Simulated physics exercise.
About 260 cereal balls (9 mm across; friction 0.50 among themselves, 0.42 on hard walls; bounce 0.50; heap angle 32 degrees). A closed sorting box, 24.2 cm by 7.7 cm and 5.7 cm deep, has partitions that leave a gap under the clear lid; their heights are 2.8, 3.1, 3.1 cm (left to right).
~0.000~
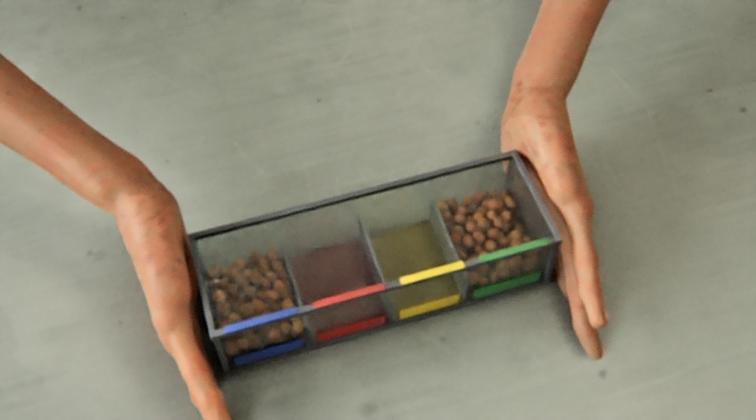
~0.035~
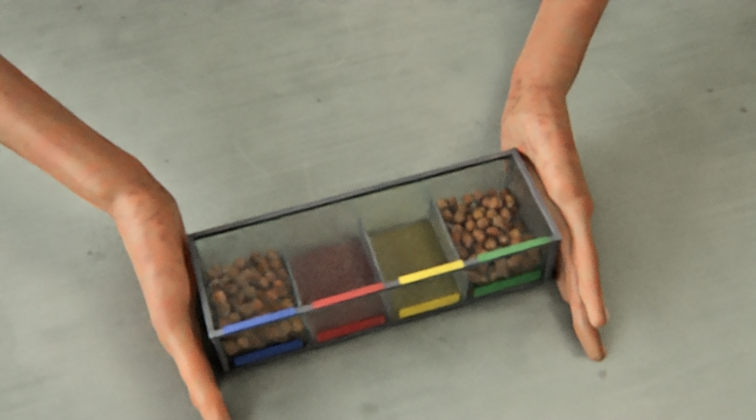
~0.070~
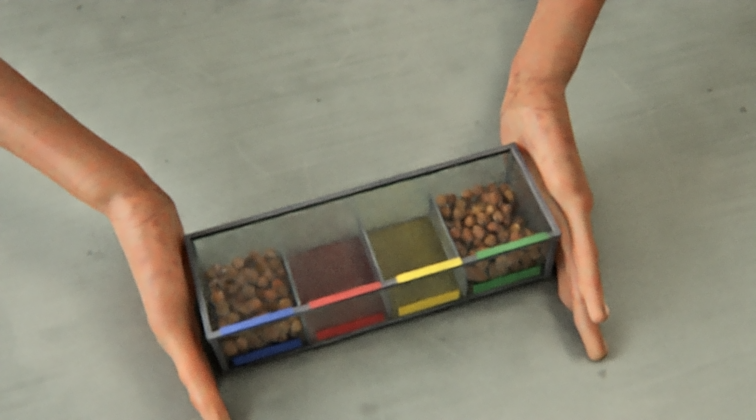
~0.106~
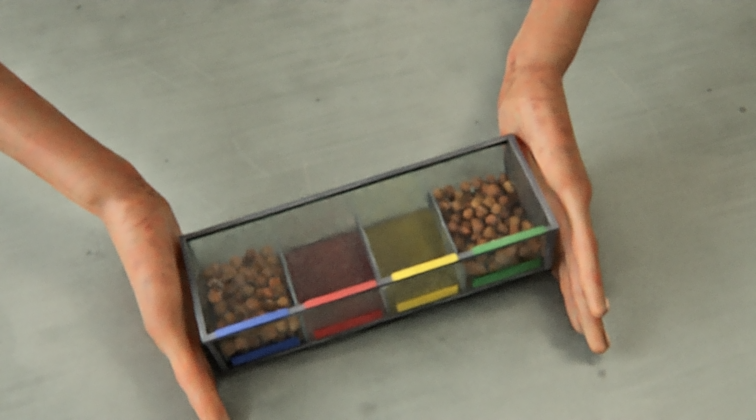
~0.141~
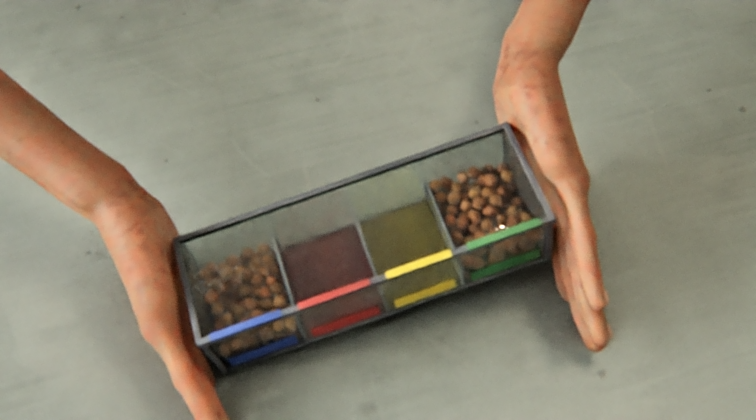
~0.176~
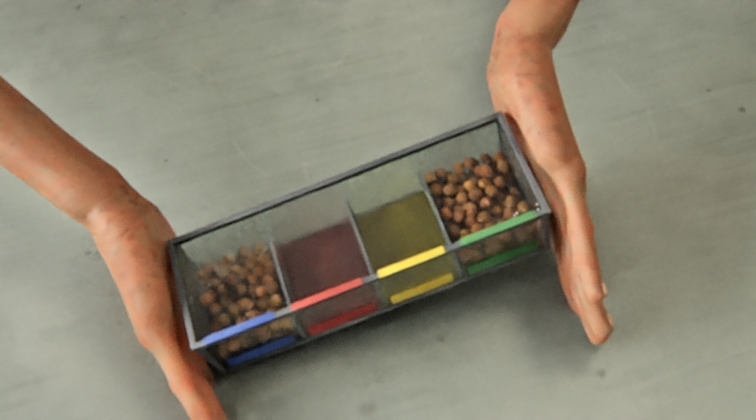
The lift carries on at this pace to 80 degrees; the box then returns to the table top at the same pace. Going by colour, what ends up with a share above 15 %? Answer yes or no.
Red compartment: No; blue compartment: Yes; green compartment: Yes; yellow compartment: No.
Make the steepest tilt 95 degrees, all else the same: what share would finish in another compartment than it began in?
Some 40 per cent.
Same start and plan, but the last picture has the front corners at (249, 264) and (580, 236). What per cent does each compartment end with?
Red 10; blue 10; green 70; yellow 10.
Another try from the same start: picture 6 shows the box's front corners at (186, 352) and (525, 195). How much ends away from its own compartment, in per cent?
Then about 30 per cent.
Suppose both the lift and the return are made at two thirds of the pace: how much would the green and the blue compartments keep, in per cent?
In that case green 25, blue 65.
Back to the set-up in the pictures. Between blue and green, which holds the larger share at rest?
The blue one has more.
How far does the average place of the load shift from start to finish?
About 5.0 cm.
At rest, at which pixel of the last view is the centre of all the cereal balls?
At about (276, 312).
Then, at 0.85 s, tilt 80 degrees; blue 50 %, green 40 %, yellow 10 %.
After 1.29 s, tilt 35 degrees; red 10 %, blue 60 %, green 20 %, yellow 10 %.
After 1.81 s, tilt 0 degrees; red 10 %, blue 60 %, green 20 %, yellow 10 %.
By 2.3 s all is still; red 10 %, blue 60 %, green 20 %, yellow 10 %.
